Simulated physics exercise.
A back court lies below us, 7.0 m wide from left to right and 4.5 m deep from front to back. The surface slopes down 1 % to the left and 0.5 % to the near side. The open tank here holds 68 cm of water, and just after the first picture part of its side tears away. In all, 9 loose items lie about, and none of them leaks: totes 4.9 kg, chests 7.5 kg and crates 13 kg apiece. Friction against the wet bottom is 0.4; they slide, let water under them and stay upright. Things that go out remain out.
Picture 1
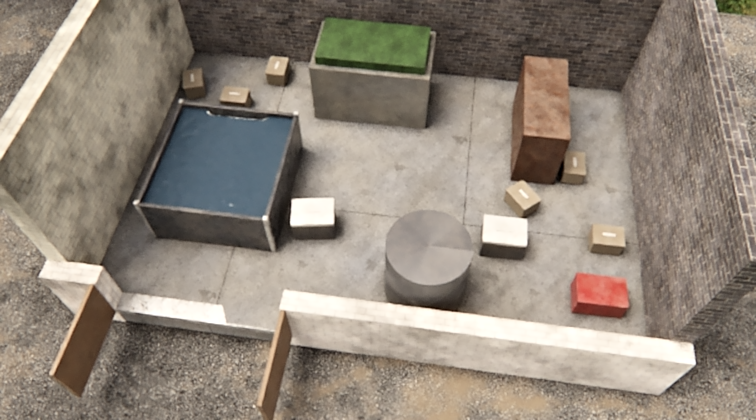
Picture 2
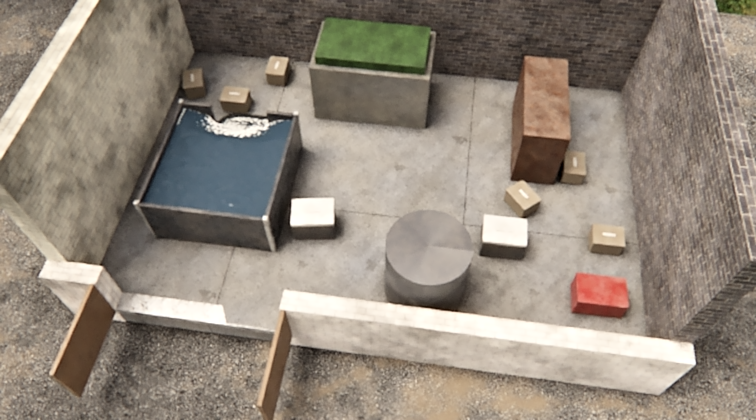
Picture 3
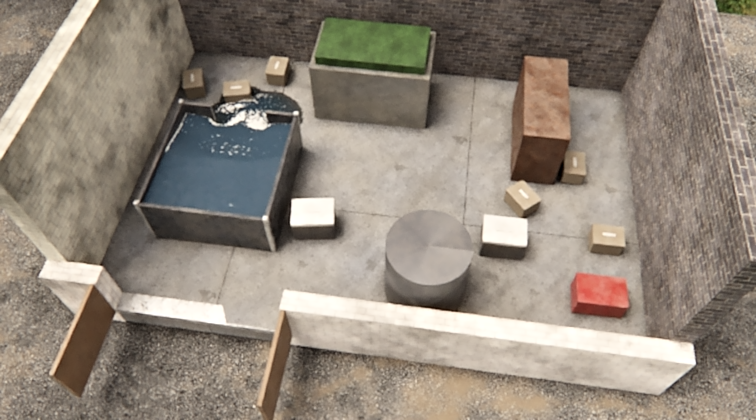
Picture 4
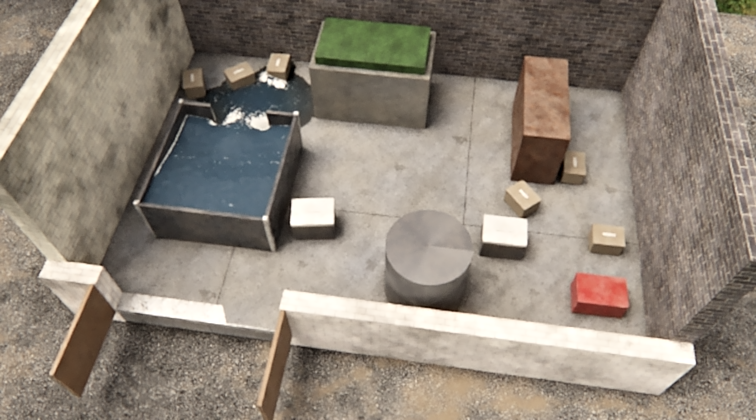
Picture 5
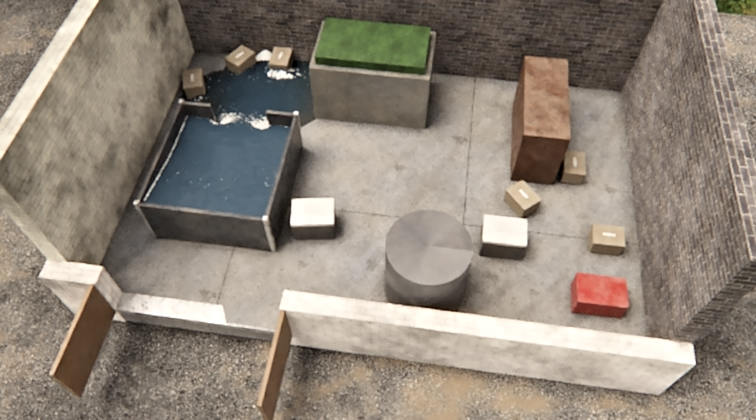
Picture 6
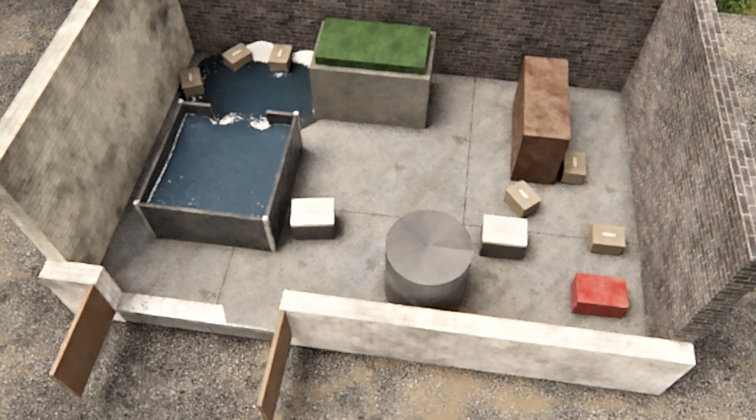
Walled back court seen from above, water pouring through a gap in an open tank's far side, pushing two small boxes.
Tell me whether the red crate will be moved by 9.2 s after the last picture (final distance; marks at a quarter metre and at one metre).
Prediction - the red crate does not really move.
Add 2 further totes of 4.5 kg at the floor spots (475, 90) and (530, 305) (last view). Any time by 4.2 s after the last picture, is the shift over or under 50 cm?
Order kept: Exceeds it, falls short.
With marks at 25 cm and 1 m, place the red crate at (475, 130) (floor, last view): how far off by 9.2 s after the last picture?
What happens is that it keeps still.
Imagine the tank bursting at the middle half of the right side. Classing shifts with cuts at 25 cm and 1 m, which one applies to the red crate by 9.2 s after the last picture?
So the red crate winds up far off.
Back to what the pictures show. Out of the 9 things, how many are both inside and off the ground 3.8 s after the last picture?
By my count, 3.
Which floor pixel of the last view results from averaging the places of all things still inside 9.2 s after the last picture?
Around (418, 246).
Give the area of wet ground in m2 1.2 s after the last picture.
About 8.5 m2.
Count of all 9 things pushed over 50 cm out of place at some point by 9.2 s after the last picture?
That makes 4.
Then, 1.2 s after the last picture the red crate is near (603, 290), 0.0 m from its start, aground; 0 of 9 are out; 3 afloat.
Then, 3.8 s after the last picture the red crate is near (603, 290), 0.0 m from its start, aground; 0 of 9 are out; 3 afloat.
Then, 6.2 s after the last picture the red crate is near (603, 290), 0.0 m from its start, aground; 0 of 9 are out; 3 afloat.
Then, 9.2 s after the last picture the red crate is near (603, 290), 0.0 m from its start, aground; 0 of 9 are out; 4 afloat.
